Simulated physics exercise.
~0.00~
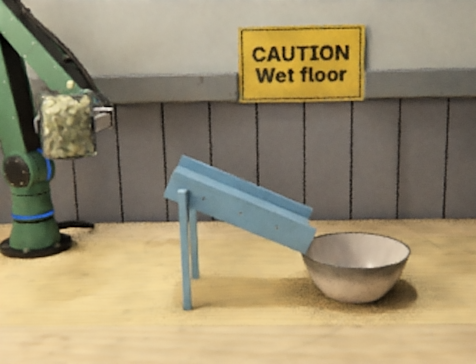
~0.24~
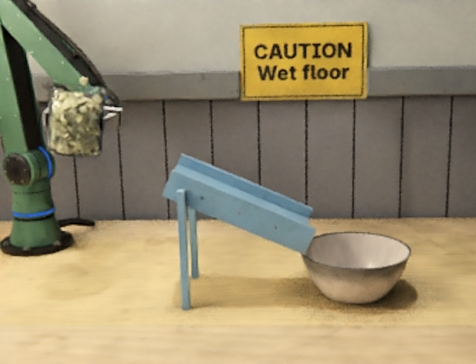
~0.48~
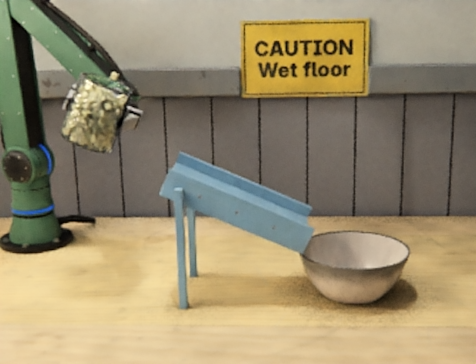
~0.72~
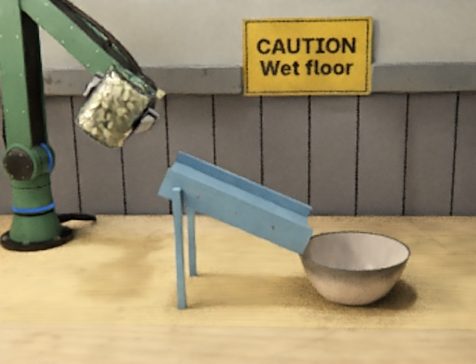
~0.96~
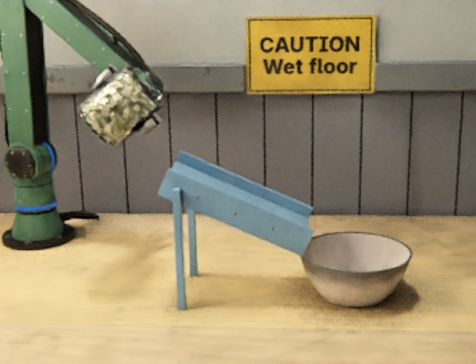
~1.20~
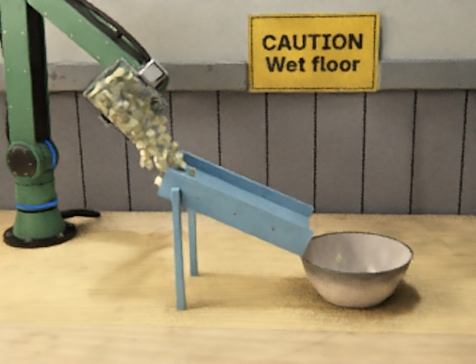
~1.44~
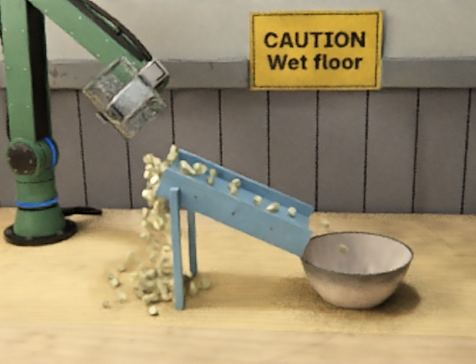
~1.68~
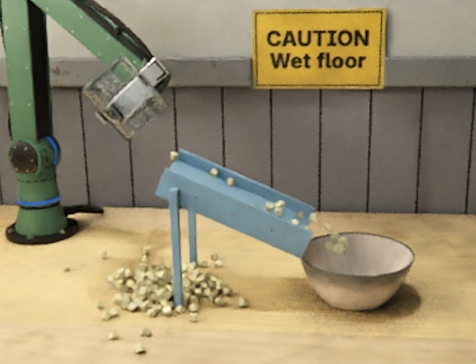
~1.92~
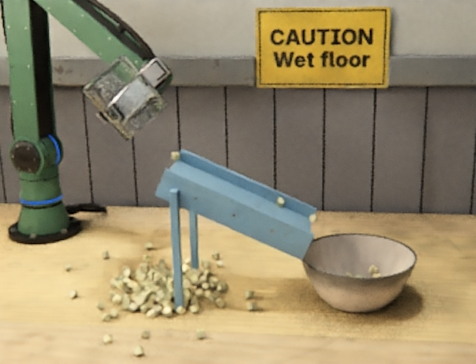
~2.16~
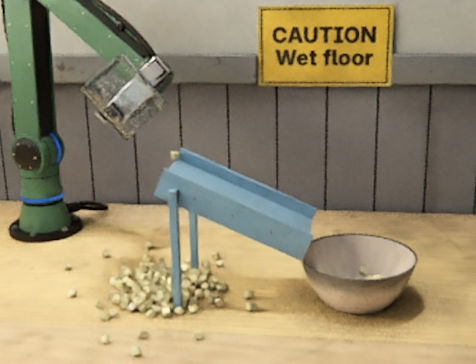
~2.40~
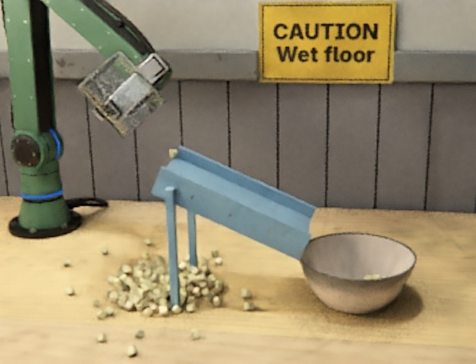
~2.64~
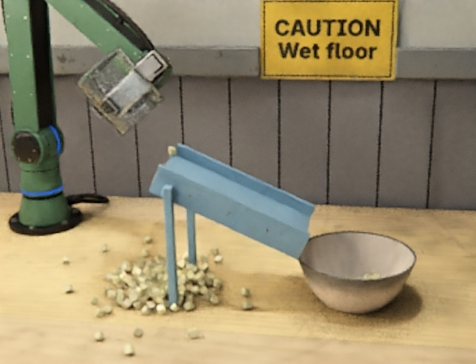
To begin with, a green robot arm holds a clear beaker full of pale vegetable dice upright, left of a sloping blue chute that leads down to a bowl. The arm moves the beaker right towards the chute's high end, tilting it as it goes. It then tips the beaker further, and the dice pour out in a rush onto the top of the chute. Many spill over the upper end and pile up around the legs, while some slide down into the bowl. Finally, the emptied beaker hangs tipped over, with most dice scattered on the table and a smaller share in the bowl.
